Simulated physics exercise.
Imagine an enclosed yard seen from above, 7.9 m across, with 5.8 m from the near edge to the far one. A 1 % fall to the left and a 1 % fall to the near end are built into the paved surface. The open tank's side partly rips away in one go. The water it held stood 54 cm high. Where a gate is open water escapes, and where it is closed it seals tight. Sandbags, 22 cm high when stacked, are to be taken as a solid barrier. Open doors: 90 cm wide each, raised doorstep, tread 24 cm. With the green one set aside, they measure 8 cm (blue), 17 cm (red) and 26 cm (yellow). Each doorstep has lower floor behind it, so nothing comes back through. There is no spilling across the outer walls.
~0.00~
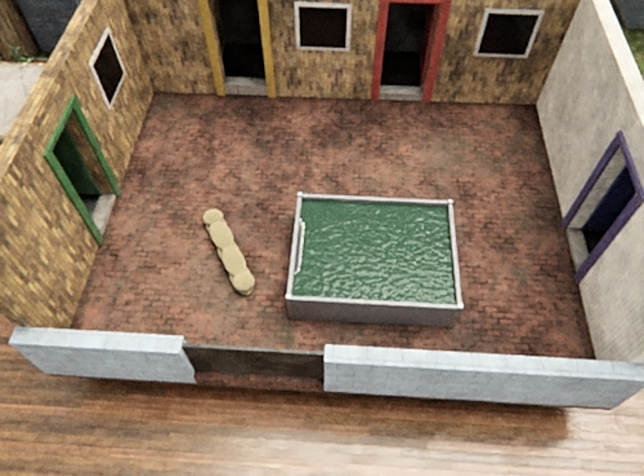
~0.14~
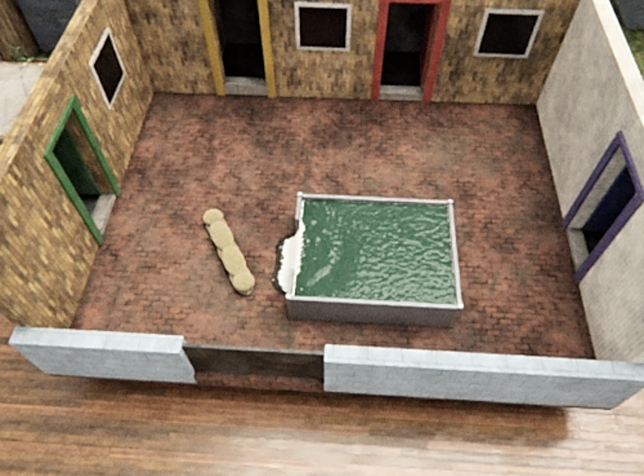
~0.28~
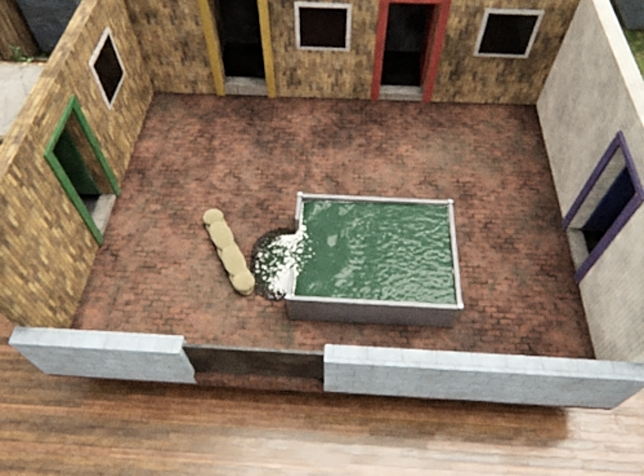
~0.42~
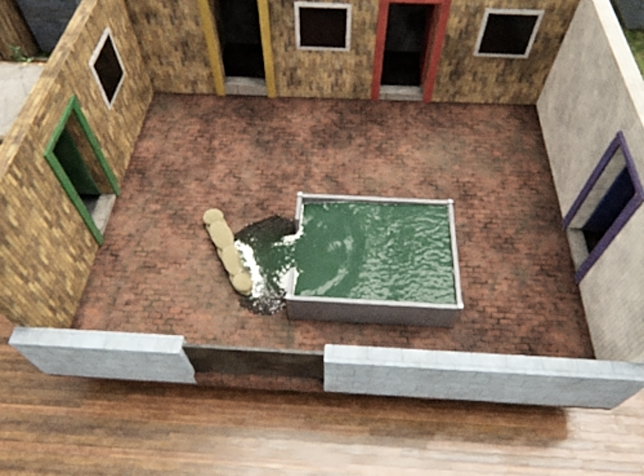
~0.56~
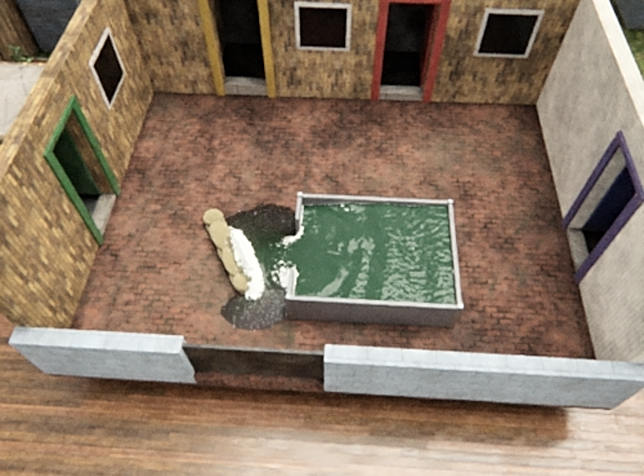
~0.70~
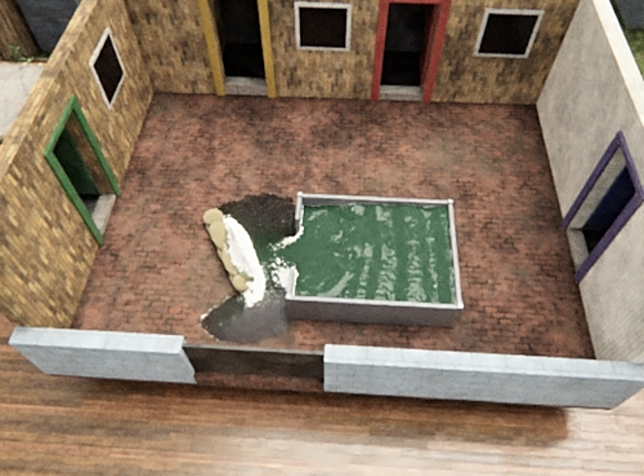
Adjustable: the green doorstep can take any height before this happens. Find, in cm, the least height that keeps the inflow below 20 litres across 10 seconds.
The least height is about 7.5 cm.
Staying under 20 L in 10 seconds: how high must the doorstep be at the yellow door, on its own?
For the yellow door, about 10.5 cm.
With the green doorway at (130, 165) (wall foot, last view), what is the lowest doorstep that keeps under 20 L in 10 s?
Something near 7.0 cm.
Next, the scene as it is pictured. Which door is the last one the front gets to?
The blue one comes last.
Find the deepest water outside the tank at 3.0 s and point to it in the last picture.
Around (255, 278).
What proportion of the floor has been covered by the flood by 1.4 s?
Around 20 per cent of the floor.
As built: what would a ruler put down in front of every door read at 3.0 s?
At the yellow door the depth is 15 cm, at green 9 cm, at red 0 cm and at blue 0 cm.
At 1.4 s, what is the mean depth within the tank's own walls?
Close to 41 cm deep on average.
After 1.4 s water covers 20 % of the floor, deepest (41 cm) near (255, 278); it has not reached the green door.
After 3.0 s water covers 50 % of the floor, deepest (32 cm) near (255, 278); 9 cm at the green door, 0 litres in over its 12 cm doorstep.
After 10.0 s water covers 90 % of the floor, deepest (14 cm) near (62, 353); 10 cm at the green door, 0 litres in over its 12 cm doorstep.
At the green door as built, the water arrived by 2.3 s and peaked near 13 cm at 6.4 s.
With a doorstep of 6 cm, 37 litres would have come in within the 10 s; with 9.5 cm, 5 litres. So under 20 litres takes about 7.5 cm.
